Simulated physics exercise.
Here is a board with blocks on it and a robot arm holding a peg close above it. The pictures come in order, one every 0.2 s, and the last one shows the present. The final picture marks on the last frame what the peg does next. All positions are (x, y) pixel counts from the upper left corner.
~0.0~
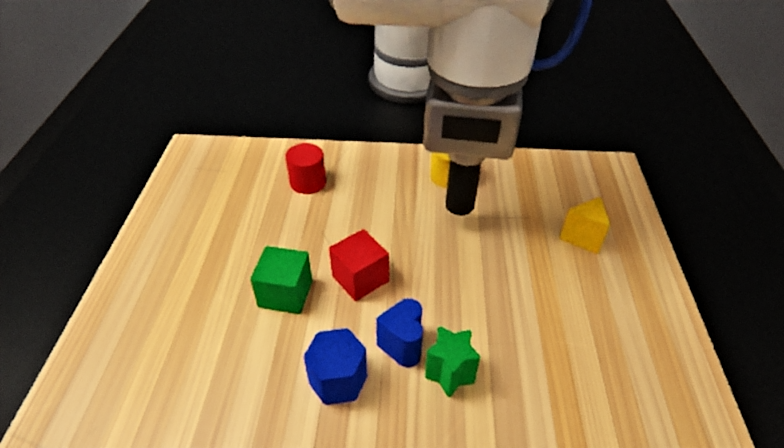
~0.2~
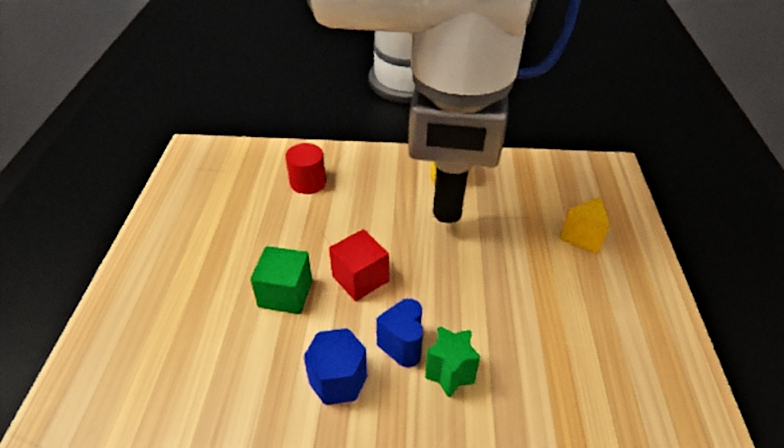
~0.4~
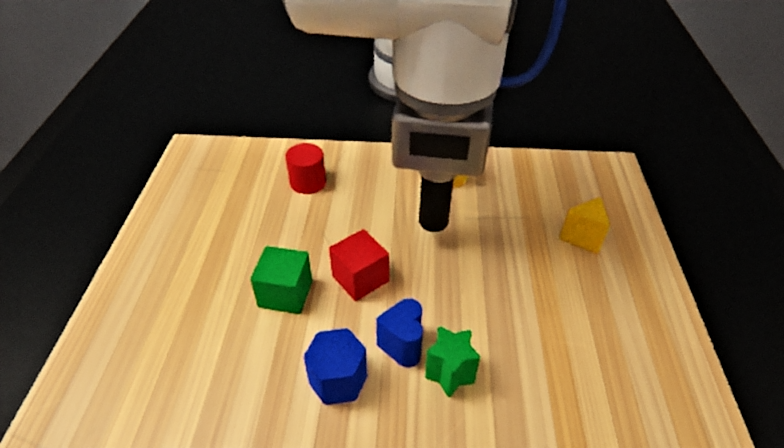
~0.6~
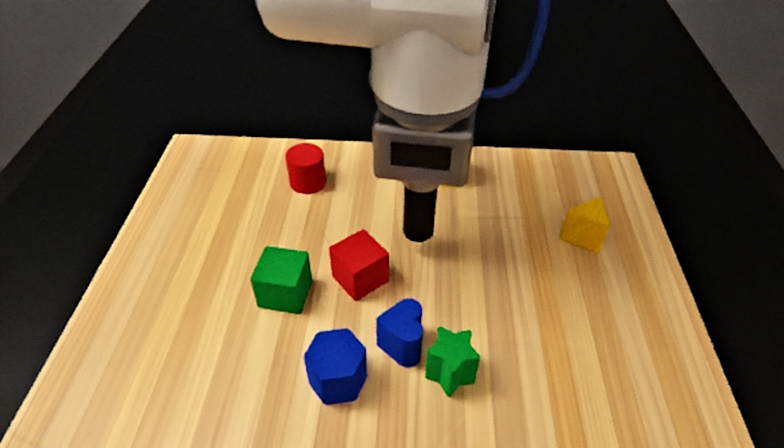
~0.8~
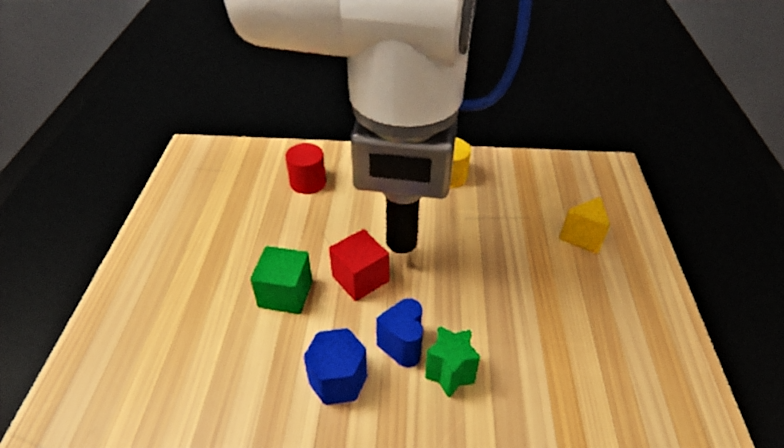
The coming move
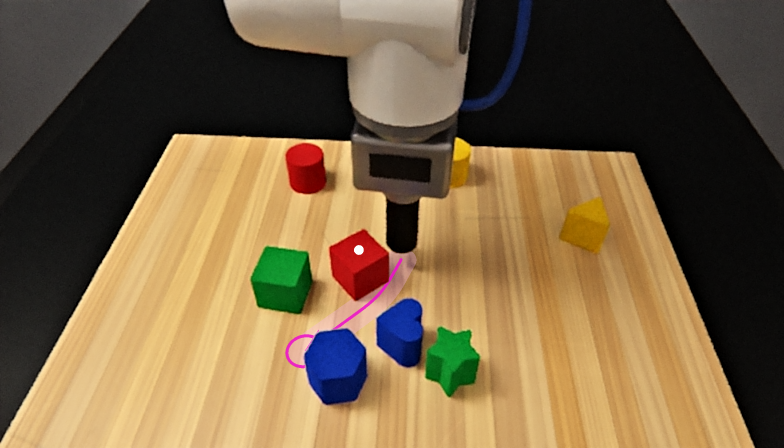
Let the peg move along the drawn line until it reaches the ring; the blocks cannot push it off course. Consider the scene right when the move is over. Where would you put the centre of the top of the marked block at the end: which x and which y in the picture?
It ends at (311, 274).
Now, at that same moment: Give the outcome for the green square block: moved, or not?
Answer: Moved.
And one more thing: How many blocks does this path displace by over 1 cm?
I think two will be displaced.
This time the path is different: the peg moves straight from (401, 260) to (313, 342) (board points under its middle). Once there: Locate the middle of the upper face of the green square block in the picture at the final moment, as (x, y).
The centre of its top will be at (251, 265).
Path on the board, from (401, 260) over (381, 292) and (346, 321) to (305, 351); the dot is on the red square block.
On the path given first. One third of the way, peg (380, 276); red square block (341, 261), turned 45° clockwise.
Two thirds of the way, peg (343, 305); green square block (262, 263); red square block (313, 273), turned 85° clockwise.
At the end, peg (302, 335); green square block (261, 263), turned 10° clockwise; blue hexagon in place; red square block (311, 274), turned 90° clockwise.
